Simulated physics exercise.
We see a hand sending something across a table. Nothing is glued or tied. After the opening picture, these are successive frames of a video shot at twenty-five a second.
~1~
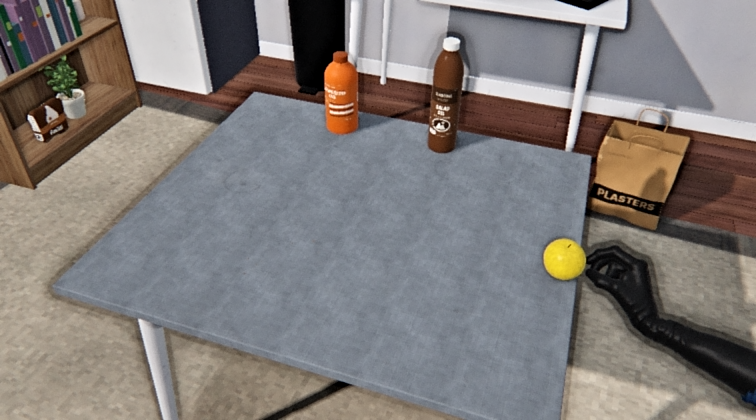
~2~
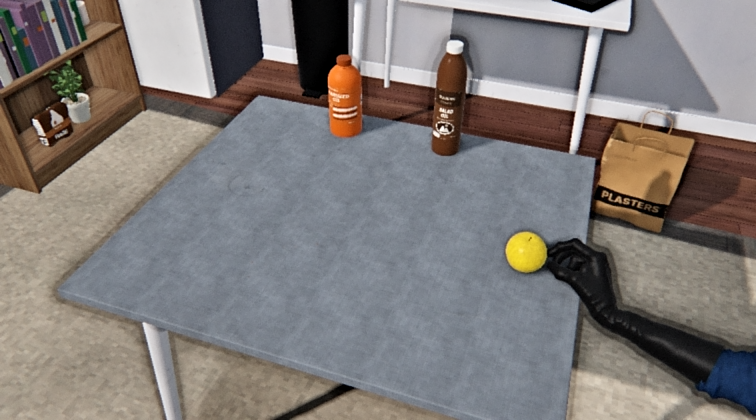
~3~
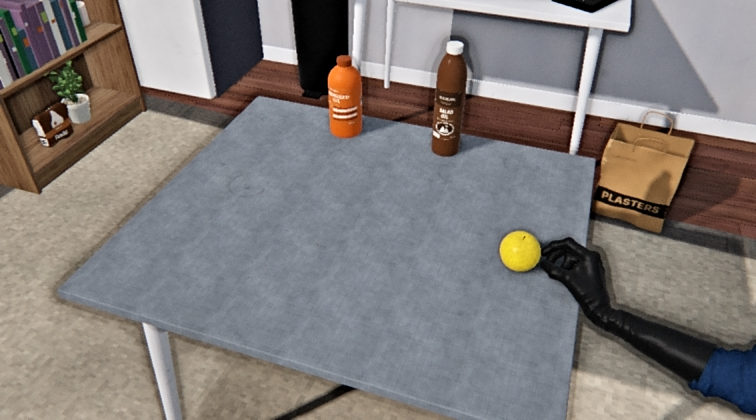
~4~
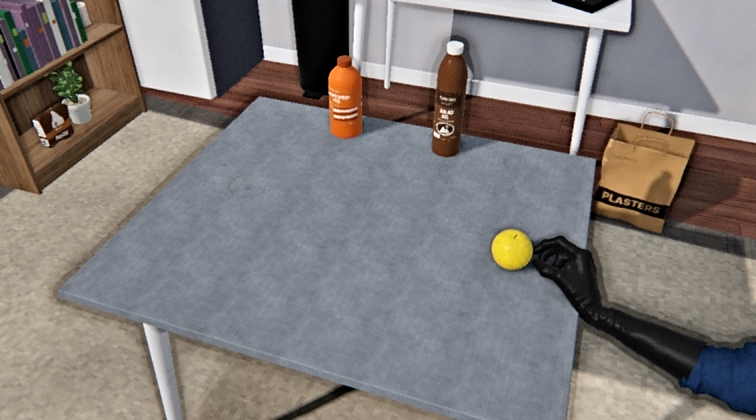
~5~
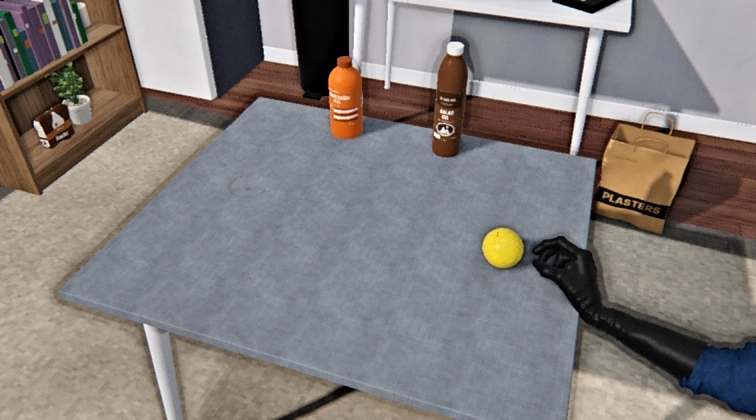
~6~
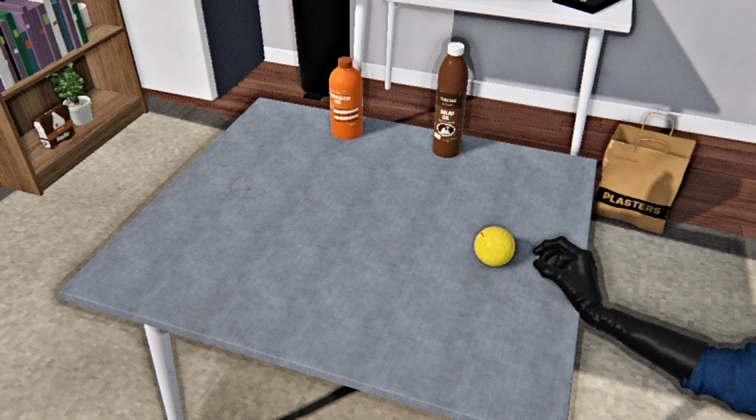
A black-gloved hand at the right edge of a grey table moves a yellow apple leftward across the top, seen from above at an angle in a furnished room. An orange bottle and a brown bottle stand at the back, with a bookshelf left and a paper bag right. After a slight early camera shift, the hand halts and the apple rolls slowly left, away from the fingers.
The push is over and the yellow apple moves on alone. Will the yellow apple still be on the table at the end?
The yellow apple is still on the table.
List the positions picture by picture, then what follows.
The first picture shows under the hand; yellow apple (565, 259).
The second picture shows under the hand; yellow apple (526, 252).
The third picture shows under the hand; yellow apple (520, 251).
The fourth picture shows yellow apple (512, 250).
The fifth picture shows yellow apple (503, 248) shifted a little.
The sixth picture shows yellow apple (495, 246) shifted a little.
Then, 0.20 s on from there, yellow apple shifted about its own width near (458, 238).
Then, 0.30 s on from there, yellow apple shifted well along near (445, 235).
In the end, moved from the start, yellow apple. At the end, from the last picture's camera, yellow apple near (423, 230).
